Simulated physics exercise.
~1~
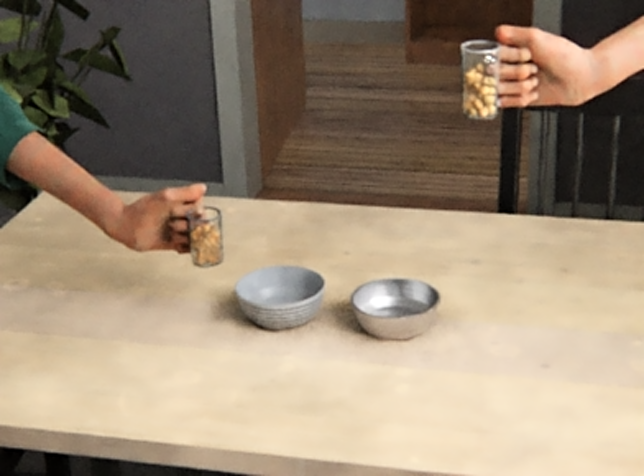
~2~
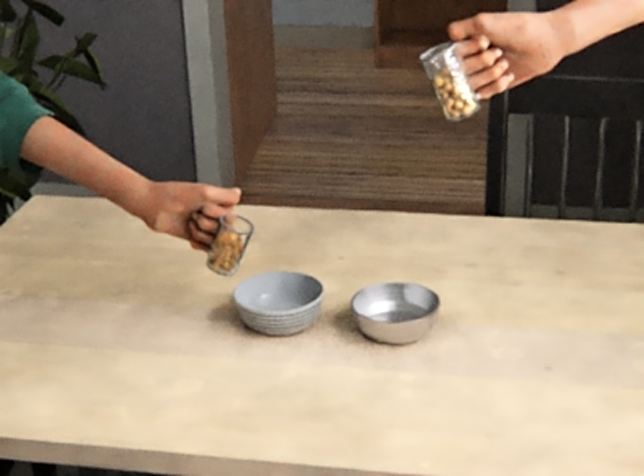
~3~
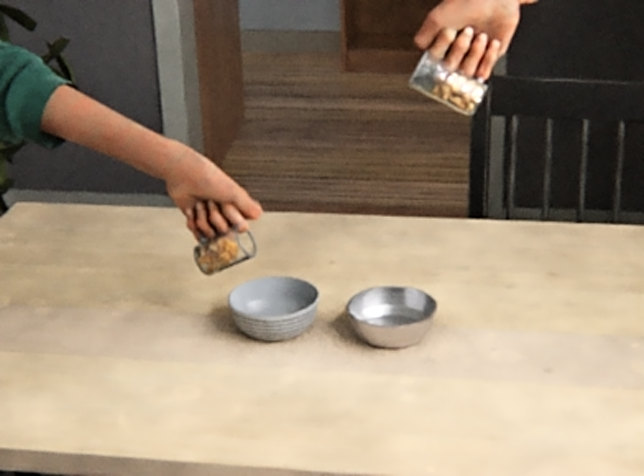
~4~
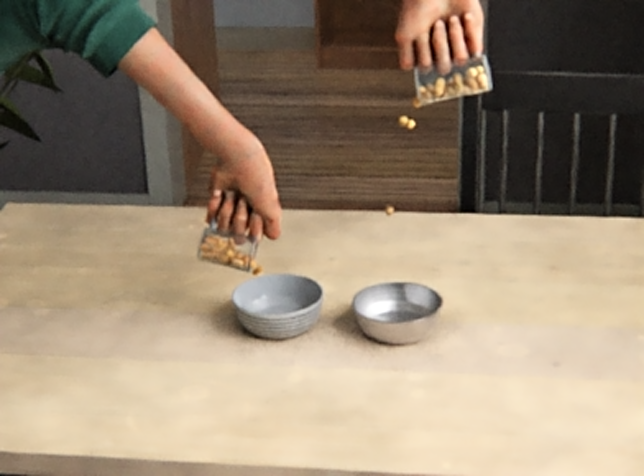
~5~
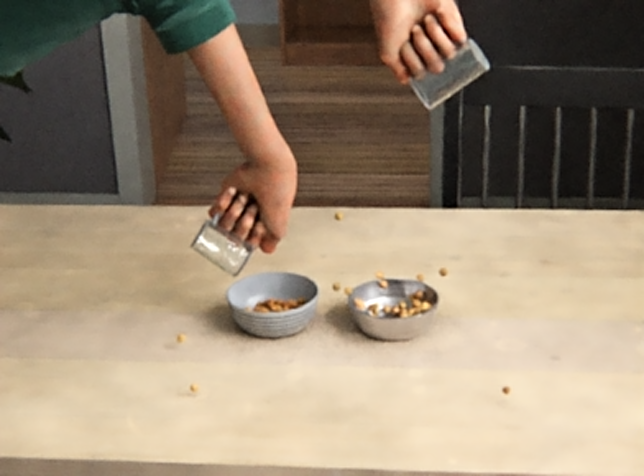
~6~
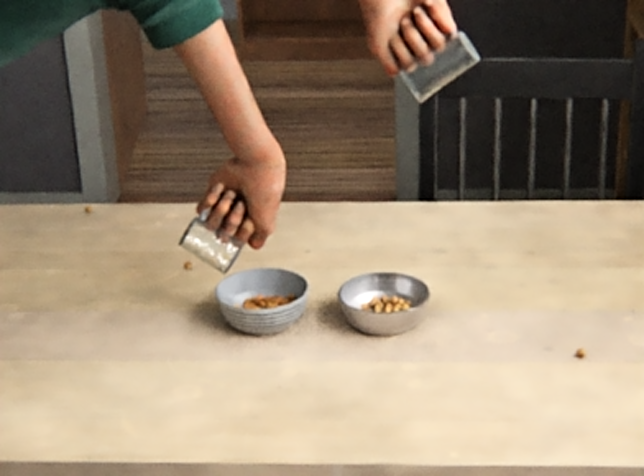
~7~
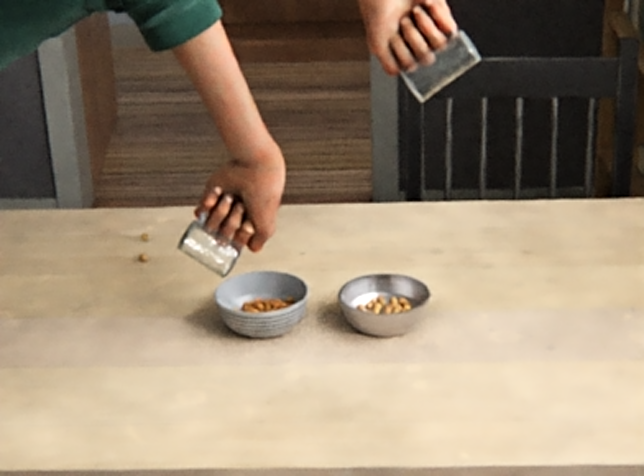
Two hands tipping small glasses of nuts over bowls, the low left pour landing neatly, the higher right one scattering several.
